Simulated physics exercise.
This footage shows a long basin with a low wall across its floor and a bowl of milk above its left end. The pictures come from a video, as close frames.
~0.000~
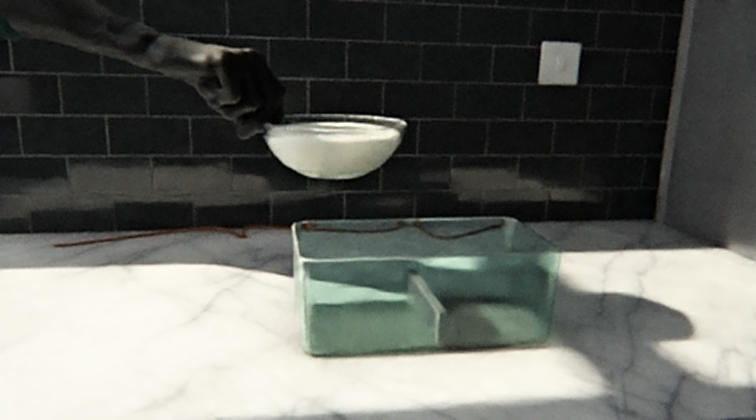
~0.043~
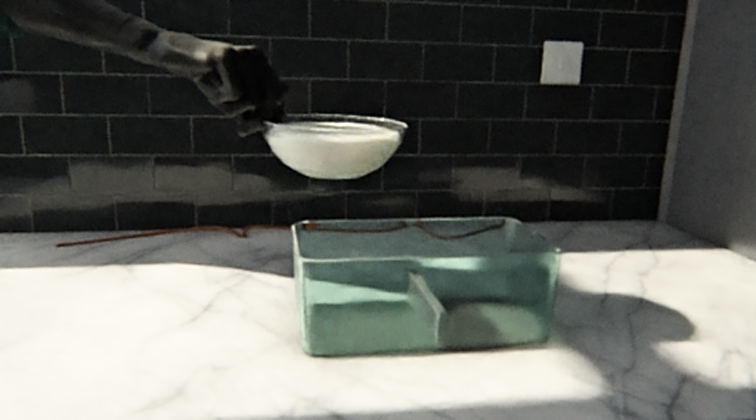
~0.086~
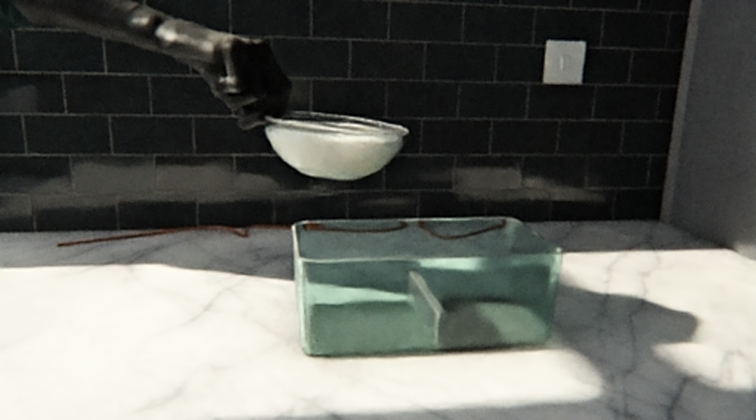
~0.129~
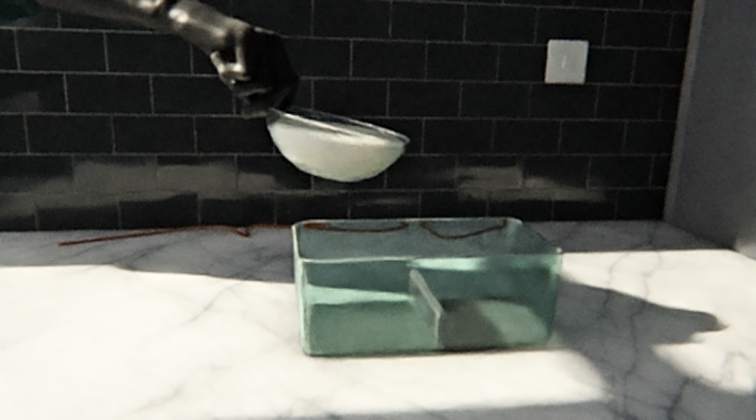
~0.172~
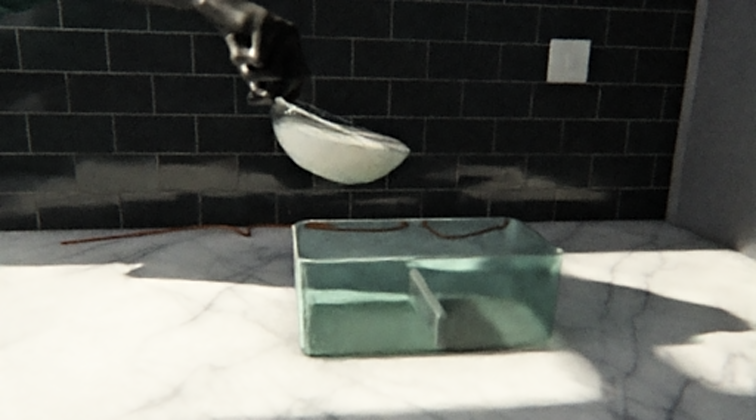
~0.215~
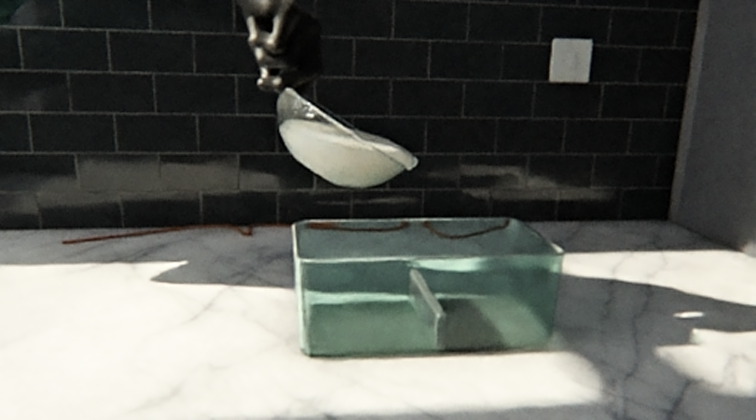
A dark hand holds a clear bowl of milk almost level above the left part of a long greenish glass basin with a low wall across its floor. The hand then rises and turns, tilting the bowl steadily down to the right until the milk reaches its lowered right rim.
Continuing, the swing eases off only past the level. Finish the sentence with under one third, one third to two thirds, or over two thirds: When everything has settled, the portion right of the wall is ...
When everything has settled, the portion right of the wall is one third to two thirds.
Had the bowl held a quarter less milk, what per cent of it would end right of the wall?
It comes to 50 per cent or so.
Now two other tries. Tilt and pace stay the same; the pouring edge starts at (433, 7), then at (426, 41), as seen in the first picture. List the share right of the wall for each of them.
Roughly 70 per cent, then roughly 70 per cent.
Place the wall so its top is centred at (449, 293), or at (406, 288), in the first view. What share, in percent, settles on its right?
The first placement gives around 20 percent, the second 75 percent.
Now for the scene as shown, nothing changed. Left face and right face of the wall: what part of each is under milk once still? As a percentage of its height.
Left of the wall 30 %, right of the wall 40 %.
After 0.47 s the tilt is 92° and 3 per cent is still to pour, 28 is left of the wall and 50 right of it.
After 0.65 s the tilt is 98° and 0 per cent is still to pour, 38 is left of the wall and 50 right of it.
After 0.84 s the tilt is 98° and 1 per cent is still to pour, 43 is left of the wall and 53 right of it.
After 1.05 s the tilt is 98° and 0 per cent is still to pour, 45 is left of the wall and 53 right of it.
In the end 45 per cent lies left of the wall, 53 right of it and 3 outside.
